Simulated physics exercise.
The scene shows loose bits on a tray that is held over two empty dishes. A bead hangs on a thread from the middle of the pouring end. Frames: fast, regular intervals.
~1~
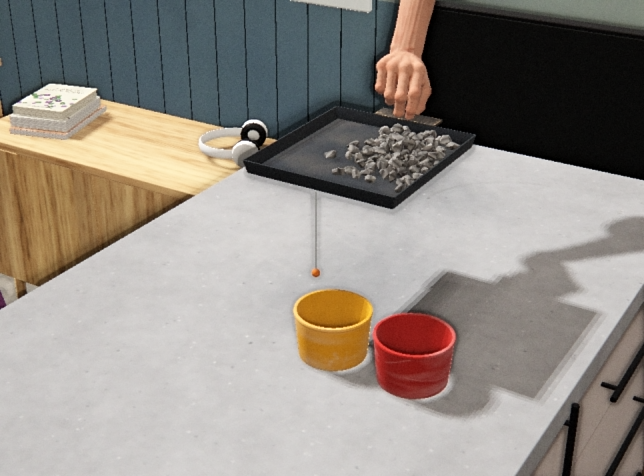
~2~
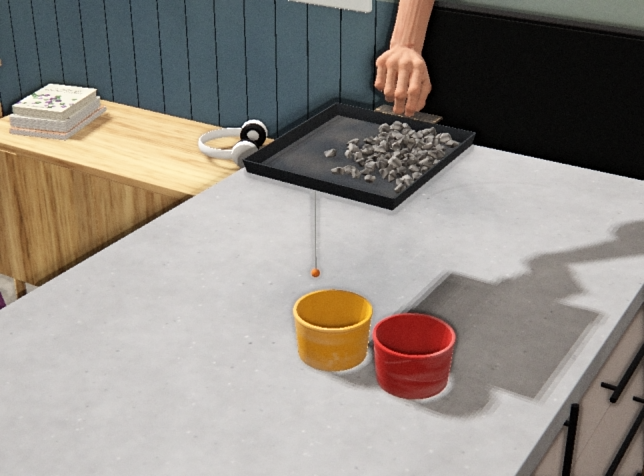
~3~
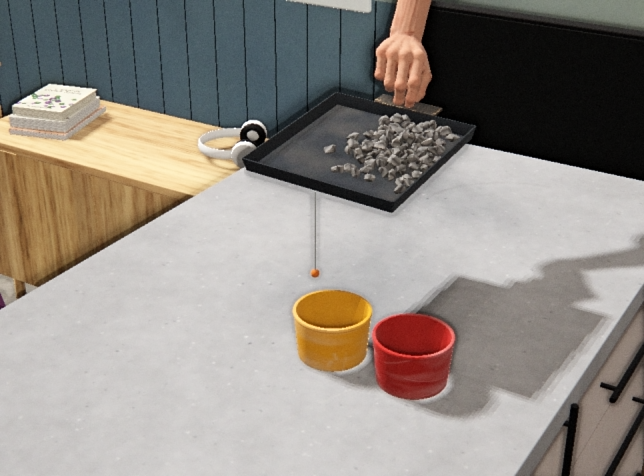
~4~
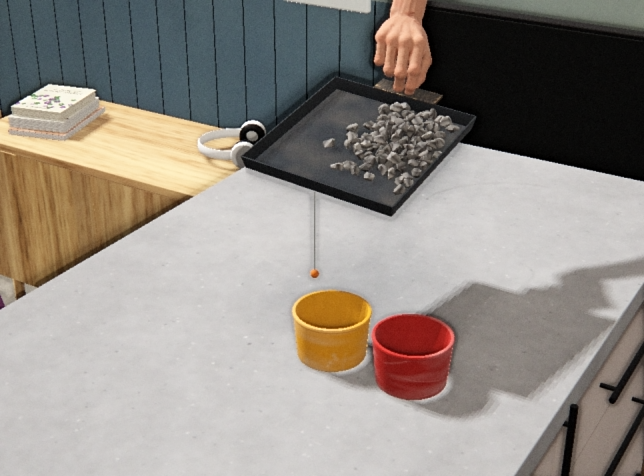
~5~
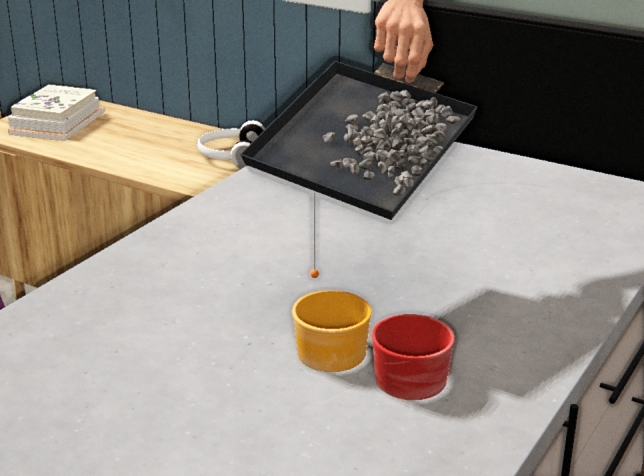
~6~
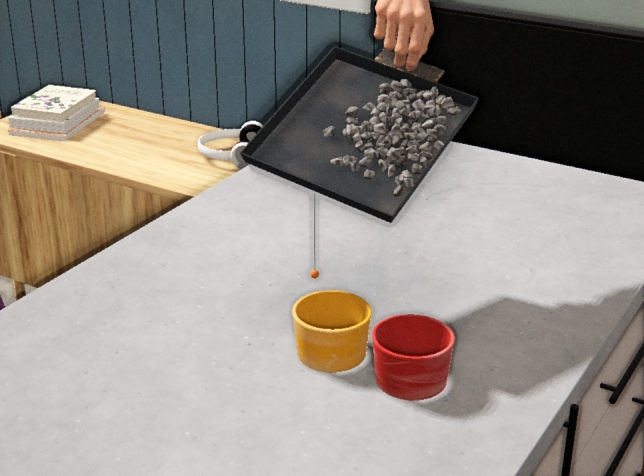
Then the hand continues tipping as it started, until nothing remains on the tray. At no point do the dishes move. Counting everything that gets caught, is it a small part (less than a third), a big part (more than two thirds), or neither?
Neither, it is between a third and two thirds.
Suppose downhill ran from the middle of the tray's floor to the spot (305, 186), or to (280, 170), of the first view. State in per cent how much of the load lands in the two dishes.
20 % and 0 %.
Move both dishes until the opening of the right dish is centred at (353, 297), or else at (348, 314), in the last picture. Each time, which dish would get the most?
On the first try it would be the one on the right, and on the second the one on the right.
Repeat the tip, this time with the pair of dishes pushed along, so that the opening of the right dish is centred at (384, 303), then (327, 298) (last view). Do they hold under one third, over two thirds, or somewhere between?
To begin with: The middle third; after that: Under a third.
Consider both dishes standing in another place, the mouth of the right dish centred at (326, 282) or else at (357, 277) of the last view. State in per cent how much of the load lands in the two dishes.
0% for the first placement, 0% for the second.
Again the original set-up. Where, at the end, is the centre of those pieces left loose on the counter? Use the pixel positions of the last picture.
Their middle ends up at roughly (393, 344).
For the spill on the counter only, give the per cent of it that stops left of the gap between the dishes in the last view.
Close to 30 per cent.
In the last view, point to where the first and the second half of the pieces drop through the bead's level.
The opening half passes (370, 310), the closing half (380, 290).
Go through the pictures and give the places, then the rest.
The first frame shows corners of the pouring end (247, 160) and (393, 195), level; middle of the load (404, 154), bits of gravel; left dish (313, 344); right dish (395, 371); bead on its thread (316, 273).
The second frame shows corners of the pouring end (247, 159) and (393, 197), level; middle of the load (404, 153).
The third frame shows corners of the pouring end (246, 158) and (392, 200), tipped barely, lowest at the right corner; middle of the load (404, 148).
The fourth frame shows corners of the pouring end (245, 155) and (392, 204), tipped a little, lowest at the right corner; middle of the load (403, 141).
The fifth frame shows corners of the pouring end (245, 153) and (391, 209), tipped clearly, lowest at the right corner; middle of the load (404, 135).
The sixth frame shows corners of the pouring end (244, 152) and (391, 213), tipped clearly, lowest at the right corner; middle of the load (399, 123); left dish (312, 345); right dish (394, 372).
Just after the last frame, tray tipped steeply; the larger part on the tray; roughly a quarter in the air.
A moment on, tray tipped past a quarter turn; about a tenth on the tray; about a tenth in the right dish; roughly a third in the left dish; roughly a third outside both; about a tenth in the air.
Further on, tray tipped past a quarter turn; about a tenth in the right dish; roughly a third in the left dish; roughly half outside both.
When it is over, tray tipped past a quarter turn; about a tenth in the right dish; roughly a third in the left dish; roughly half outside both.
